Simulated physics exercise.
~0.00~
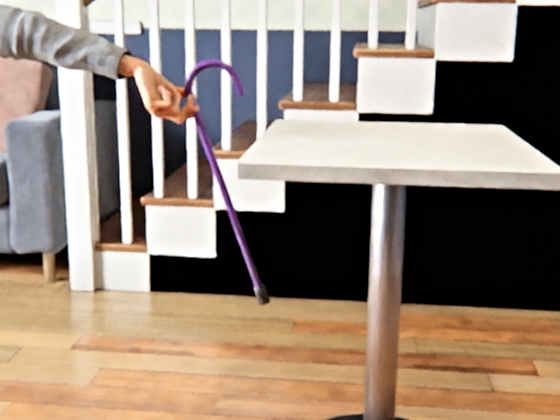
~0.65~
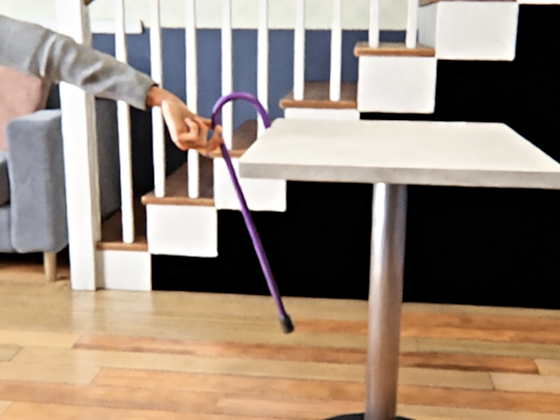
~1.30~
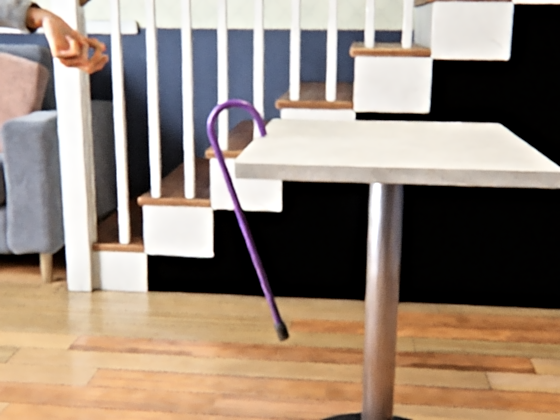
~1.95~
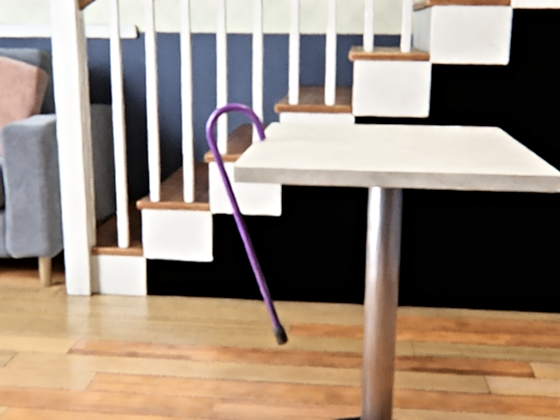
A purple cane with a dark tip dangles from a hand reaching in at the left, seen from the side in a home with a wooden floor. To the right stands a pale table top on a metal post, with white-railed stairs behind it and a grey chair at the far left. The hand carries the cane right and slightly down until its hook meets the table's left edge. The fingers let go and the arm draws back to the left, out of view. The cane stays hooked on the edge, hanging at a slant, while the view sways slightly.
